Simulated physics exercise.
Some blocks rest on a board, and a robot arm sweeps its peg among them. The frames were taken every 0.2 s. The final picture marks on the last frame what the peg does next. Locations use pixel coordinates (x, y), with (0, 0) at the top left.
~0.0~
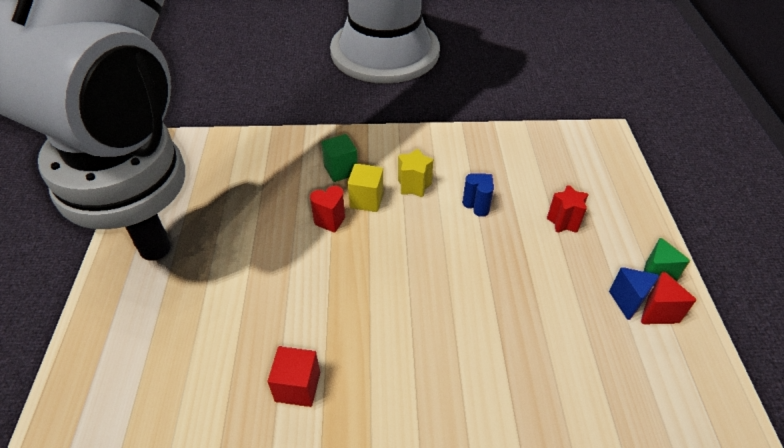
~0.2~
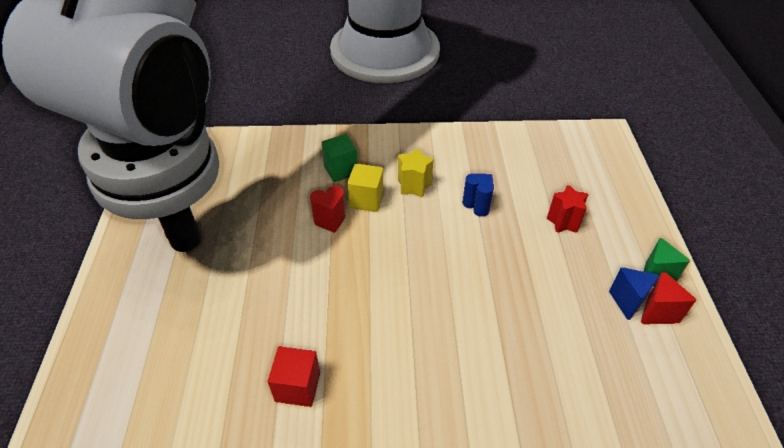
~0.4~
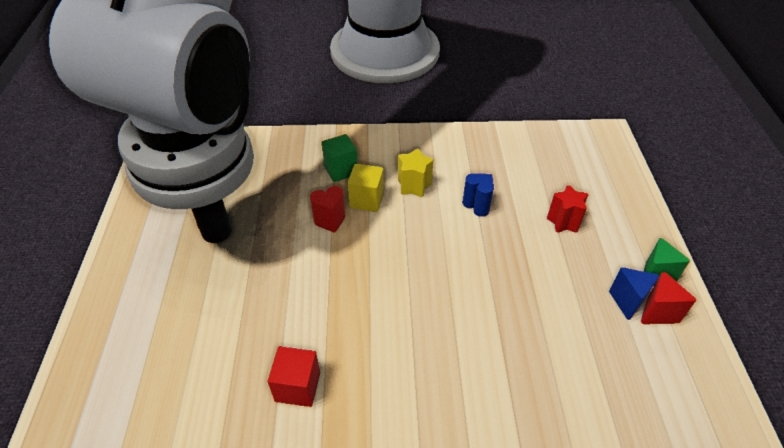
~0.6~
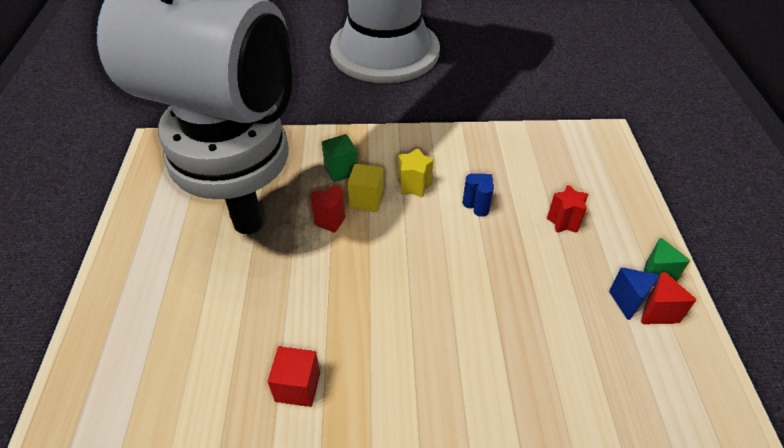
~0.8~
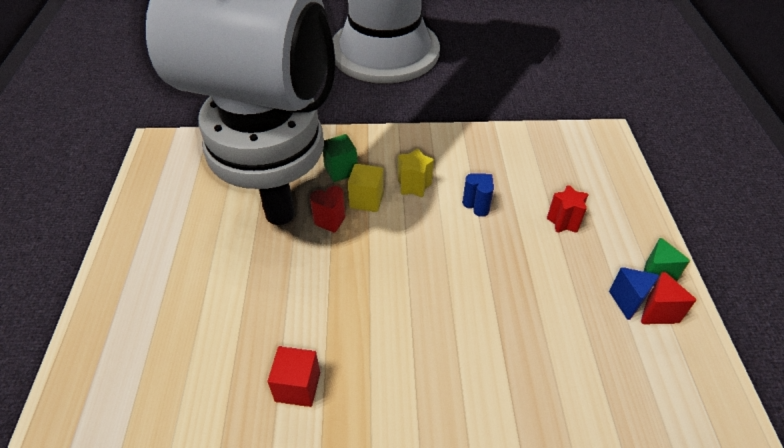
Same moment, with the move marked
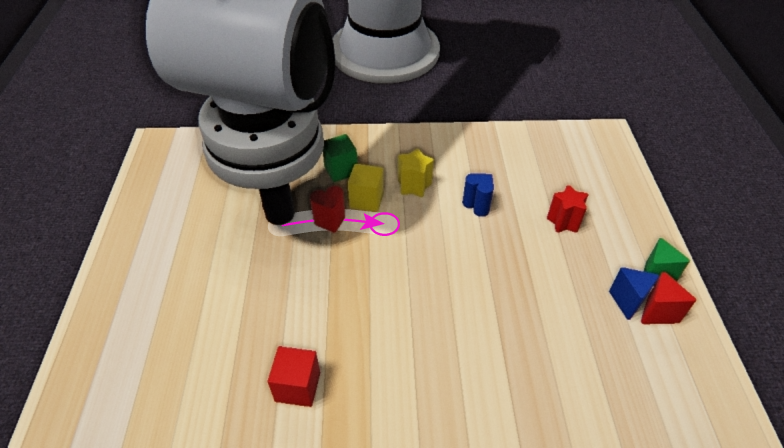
A robot arm sweeps its black peg rightward over a wooden board toward a red heart block, the scattered blocks staying still.
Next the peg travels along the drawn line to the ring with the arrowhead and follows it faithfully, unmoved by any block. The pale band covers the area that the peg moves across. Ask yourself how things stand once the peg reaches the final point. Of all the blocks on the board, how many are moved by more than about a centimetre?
I reckon the push displaces only one of the blocks by more than 1 cm.
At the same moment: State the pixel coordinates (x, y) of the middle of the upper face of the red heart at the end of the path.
At pixel (416, 202).
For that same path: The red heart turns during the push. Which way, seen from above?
Looking down, my answer is that the red heart rotates clockwise.
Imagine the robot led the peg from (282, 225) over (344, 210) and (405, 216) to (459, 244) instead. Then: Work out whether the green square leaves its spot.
By the last moment, the green square will still be in its place.
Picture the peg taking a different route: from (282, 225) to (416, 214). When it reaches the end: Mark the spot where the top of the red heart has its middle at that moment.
Its top middle is near (436, 204).
The line goes from (282, 225) over (334, 219) to (385, 224).
On the path given first. One third of the way, peg at (316, 210); red heart at (346, 196).
Two thirds of the way, peg at (351, 211); red heart at (381, 198), turned 20° clockwise.
At the end, peg at (385, 214); red heart at (416, 202), turned 20° clockwise; yellow square unmoved.
